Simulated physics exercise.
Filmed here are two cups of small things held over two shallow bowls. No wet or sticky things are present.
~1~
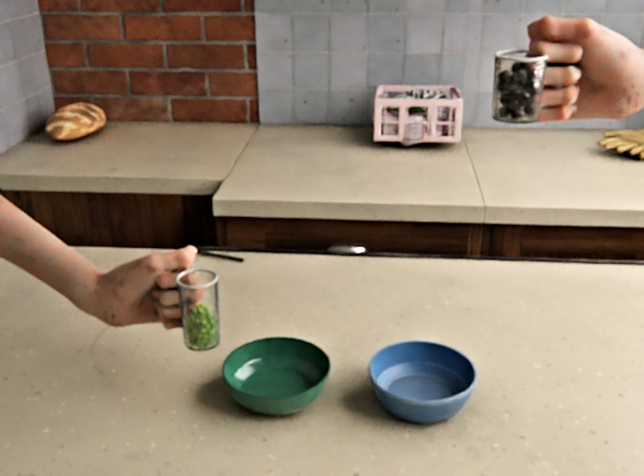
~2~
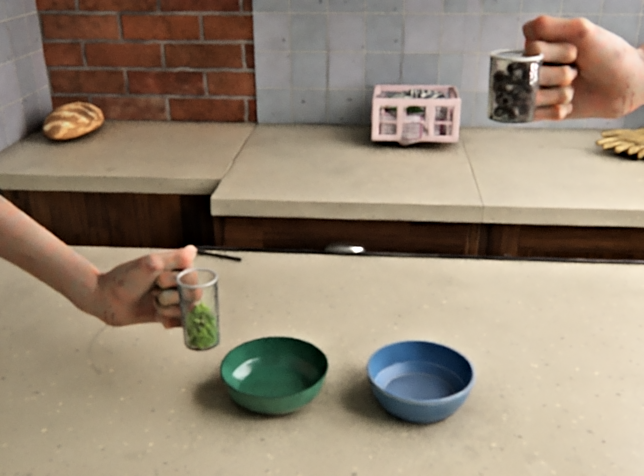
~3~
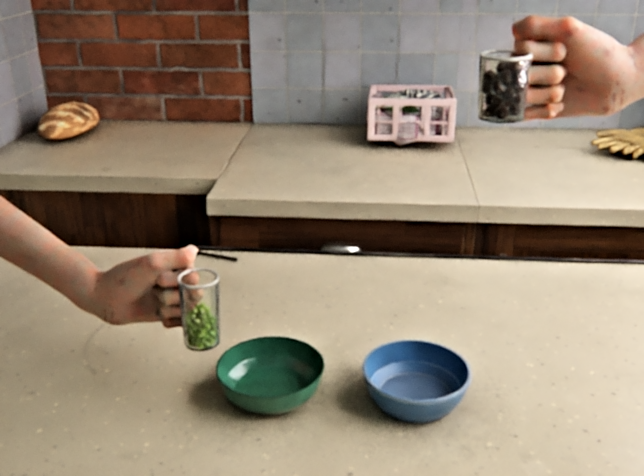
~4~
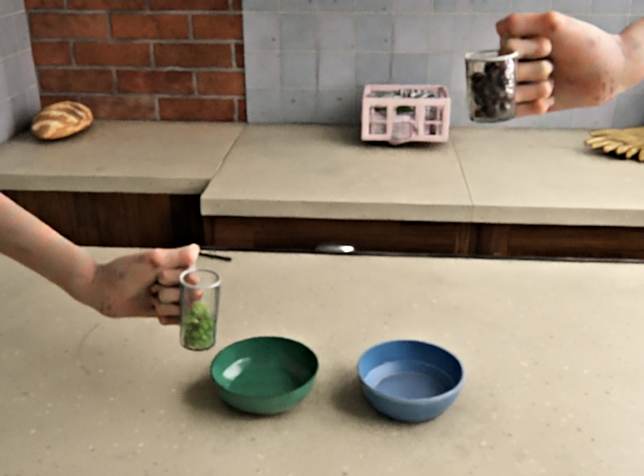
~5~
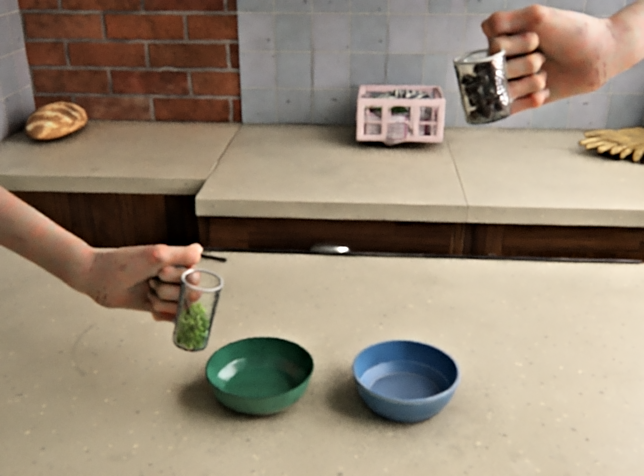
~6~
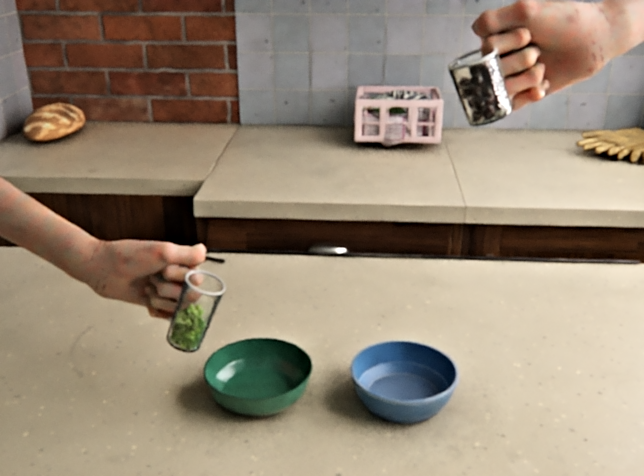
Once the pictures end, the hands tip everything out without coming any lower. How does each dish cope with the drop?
On the left, the dish loses nothing, while on the right the dish fails to hold them all.
Then, 0.59 s past the last view, left, all still in the cup; right, all still in the cup.
Then, 1.11 s past the last view, left, all still in the cup; right, about two thirds still in the cup, a small part in the dish, about a quarter in the air.
Then, 1.55 s past the last view, left, all in the dish; right, about two thirds in the dish, a small part outside the dish, a small part in the air.
Finally, left, all in the dish, none outside the dish; right, about two thirds in the dish, about a quarter outside the dish.
